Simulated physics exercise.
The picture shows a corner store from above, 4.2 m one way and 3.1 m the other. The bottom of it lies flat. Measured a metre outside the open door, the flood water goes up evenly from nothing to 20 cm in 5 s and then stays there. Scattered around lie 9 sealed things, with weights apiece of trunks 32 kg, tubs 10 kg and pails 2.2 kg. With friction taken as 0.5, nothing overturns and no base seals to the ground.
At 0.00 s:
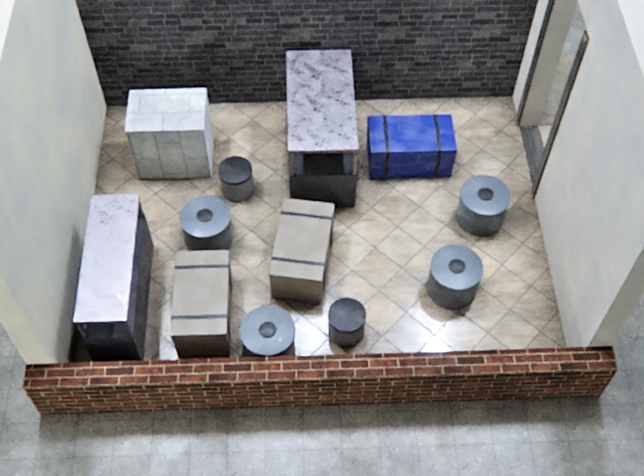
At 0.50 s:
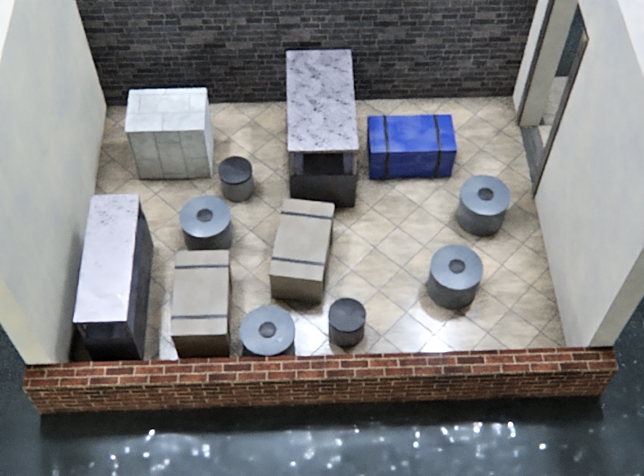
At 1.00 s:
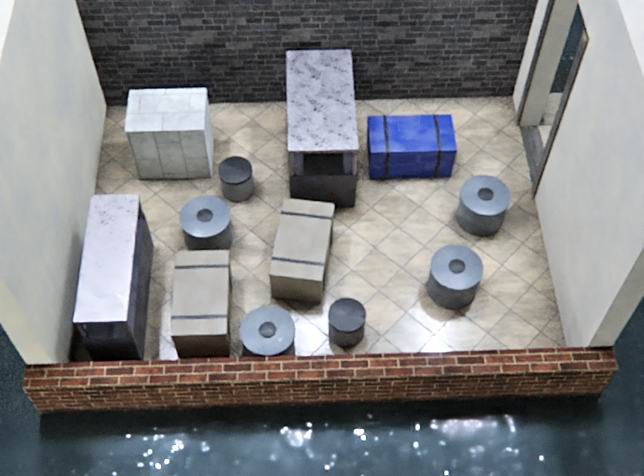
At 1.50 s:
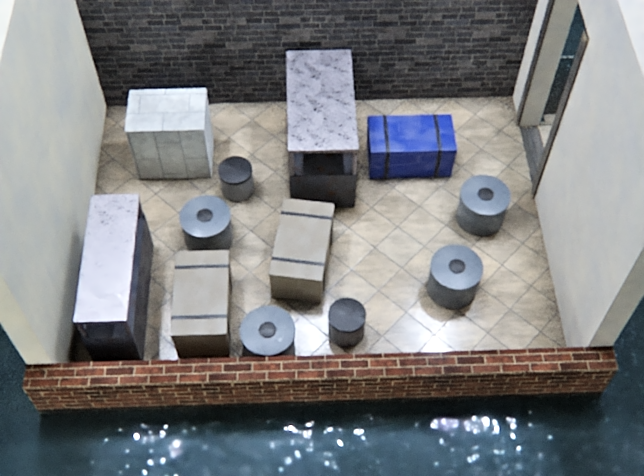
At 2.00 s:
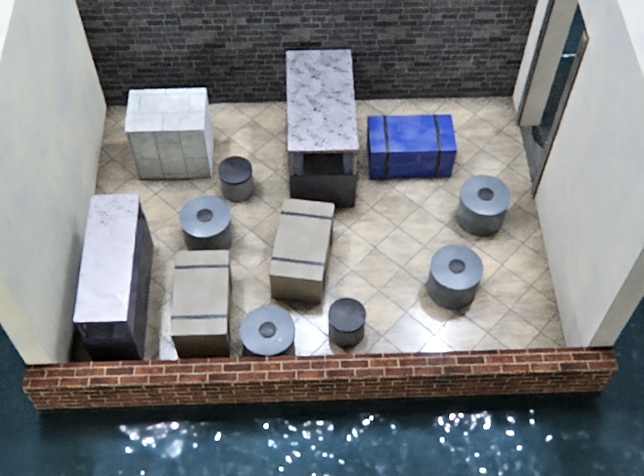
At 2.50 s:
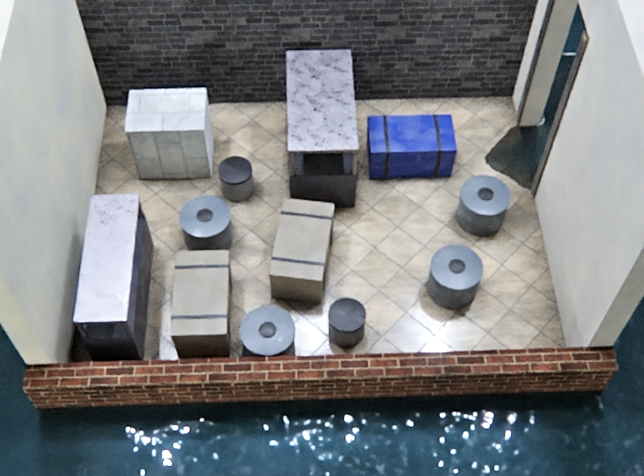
The clip opens on a tiled store room seen from above, with boxes, a blue trunk and round tubs on a dry floor and bare grey ground outside. Dark, glinting water then covers the ground beyond the brick wall, and finally a small patch spreads inside the doorway while everything indoors stays still.
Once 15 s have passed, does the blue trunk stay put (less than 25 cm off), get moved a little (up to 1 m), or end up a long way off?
It ends up a long way off.
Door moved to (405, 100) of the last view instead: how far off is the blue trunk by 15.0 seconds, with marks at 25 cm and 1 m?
Under that change the blue trunk is pushed well away.
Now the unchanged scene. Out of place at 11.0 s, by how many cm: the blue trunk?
Close to 200 cm.
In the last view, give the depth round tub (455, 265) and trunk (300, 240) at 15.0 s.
First about 11 cm, second about 9 cm.
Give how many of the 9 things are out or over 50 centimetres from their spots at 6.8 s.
Result: 0.
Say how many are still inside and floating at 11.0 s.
Count: 6.
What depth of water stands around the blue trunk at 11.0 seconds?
11 cm, roughly.
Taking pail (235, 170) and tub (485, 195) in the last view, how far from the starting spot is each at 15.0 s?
80 cm, 150 cm.
After 3.5 s the blue trunk is near (412, 133), 0.0 m from its start, aground; 0 afloat.
After 6.8 s the blue trunk is near (400, 140), 0.1 m from its start, aground; 0 afloat.
After 11.0 s the blue trunk is near (416, 322), 2.0 m from its start, afloat; 6 afloat.
After 15.0 s the blue trunk is near (515, 262), 1.6 m from its start, afloat; 8 afloat.
